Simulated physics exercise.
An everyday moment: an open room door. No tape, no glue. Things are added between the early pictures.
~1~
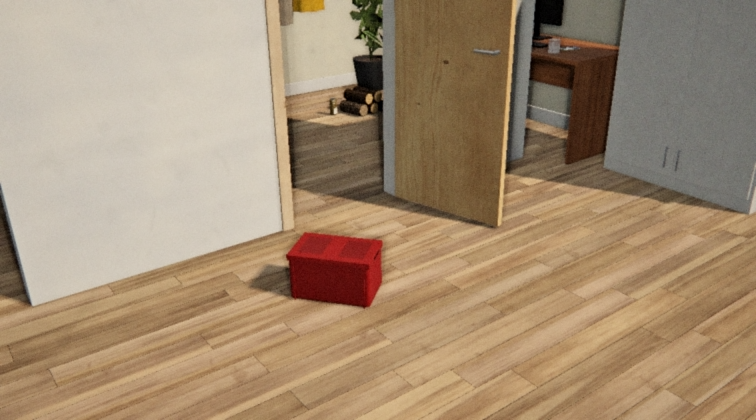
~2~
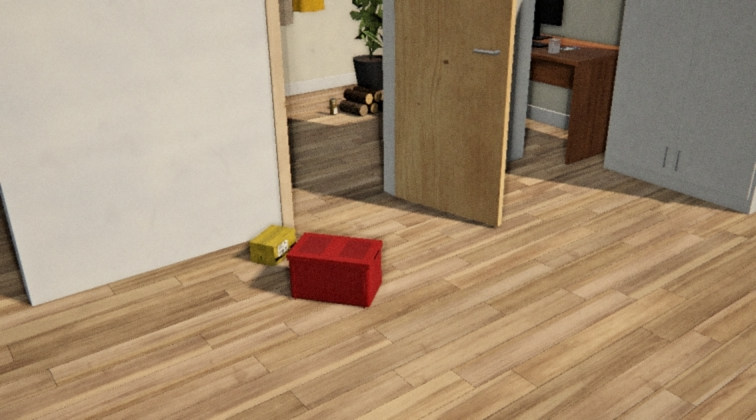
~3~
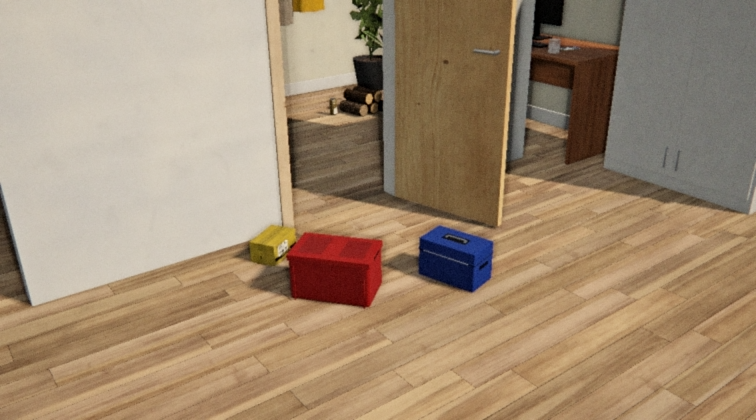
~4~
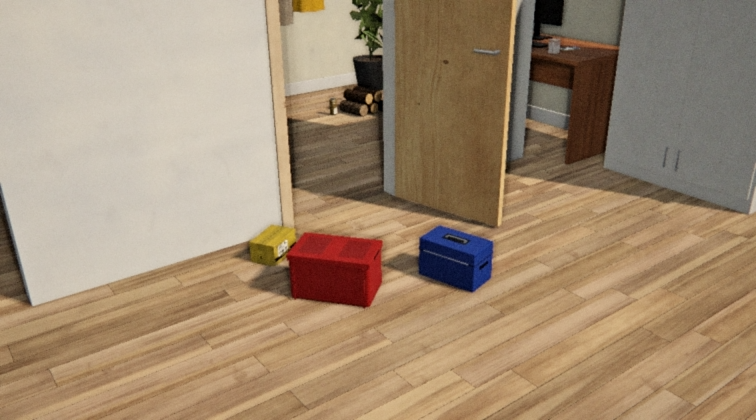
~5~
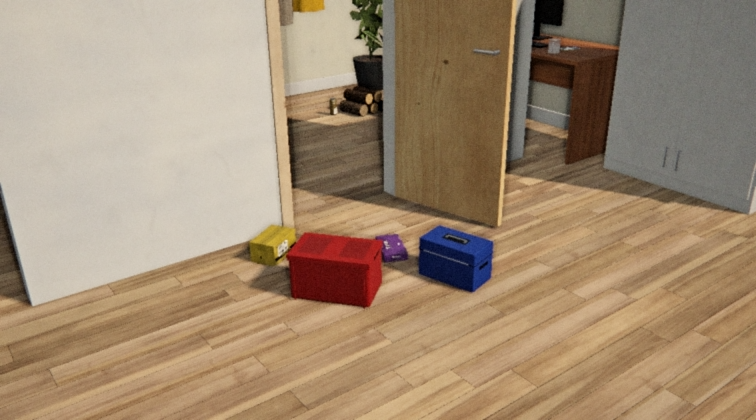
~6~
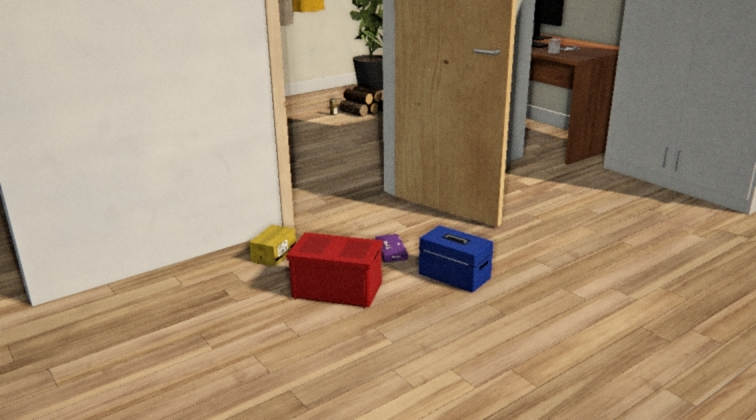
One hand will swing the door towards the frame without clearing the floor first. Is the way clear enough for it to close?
Here the door shuts.
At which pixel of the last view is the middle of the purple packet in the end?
Around (325, 248).
Then, 1.30 s later than the last frame, open by 53°; purple packet moved a little near (382, 248).
Then, 1.60 s later than the last frame, open by 37°; purple packet moved about its own width near (347, 248).
When it is over, open by 0°; moved from the start, purple packet; the other 3 as before. End places, in pixels of the last picture, purple packet near (325, 248).
